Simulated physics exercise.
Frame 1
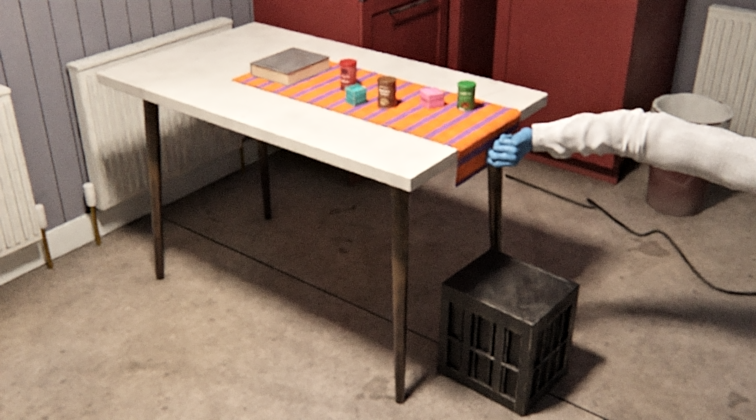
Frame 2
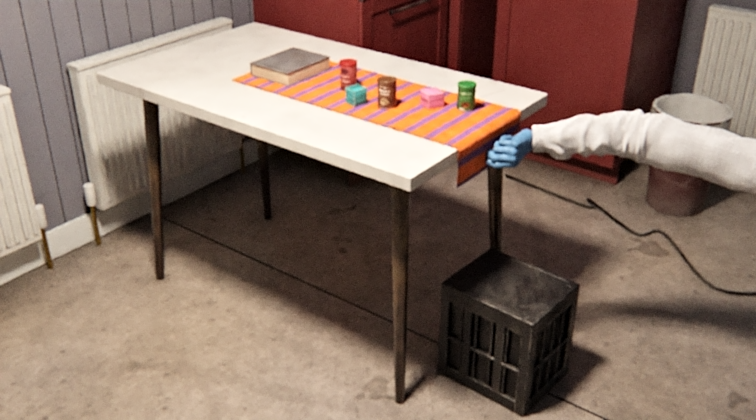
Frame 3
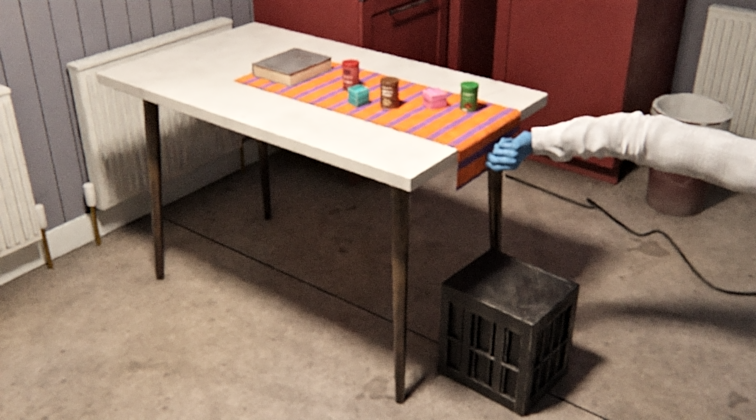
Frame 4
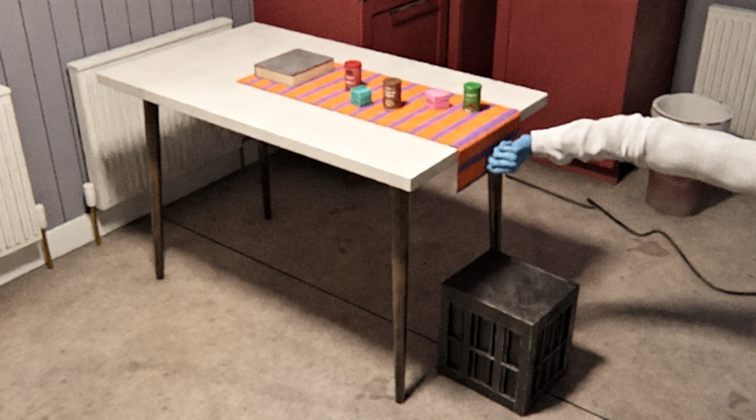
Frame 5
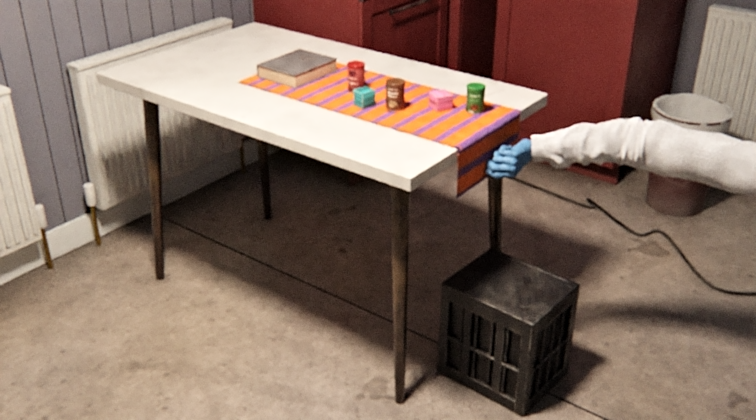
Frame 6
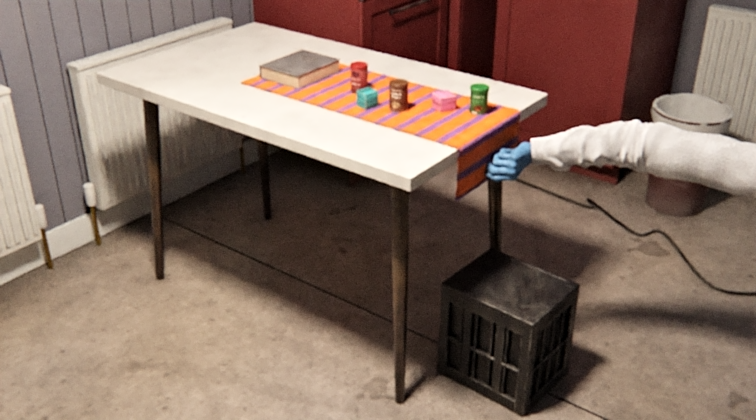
In a room with red cabinets, a blue-gloved hand slowly draws a striped orange cloth a little over the table's right end, above a black crate, and the book, cans and small cubes on it shift slightly right together.
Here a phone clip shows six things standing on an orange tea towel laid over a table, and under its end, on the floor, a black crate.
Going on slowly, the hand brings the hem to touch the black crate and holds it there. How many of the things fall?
Three.
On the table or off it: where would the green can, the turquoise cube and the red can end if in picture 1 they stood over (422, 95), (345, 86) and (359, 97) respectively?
Outcome: Green can falls away, turquoise cube stays aboard, red can stays aboard.
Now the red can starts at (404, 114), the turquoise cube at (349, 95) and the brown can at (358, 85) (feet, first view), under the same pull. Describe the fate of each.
Result - red can down, turquoise cube still up, brown can still up.
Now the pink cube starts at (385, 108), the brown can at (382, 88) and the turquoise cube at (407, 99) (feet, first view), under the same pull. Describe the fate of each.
The pink cube ends up knocked off, the brown can ends up still aboard, the turquoise cube ends up knocked off.
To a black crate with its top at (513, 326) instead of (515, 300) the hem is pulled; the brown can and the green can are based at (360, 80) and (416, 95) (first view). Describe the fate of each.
Outcome: Brown can keeps its perch; green can is gone.
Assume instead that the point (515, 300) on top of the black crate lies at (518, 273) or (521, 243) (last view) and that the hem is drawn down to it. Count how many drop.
2 and 1.
Early on, hem near (486, 218); green can gone.
Midway, hem near (486, 248); green can and pink cube gone.
Finally, hem on the crate; green can, pink cube and brown can gone. Over the edge go three.
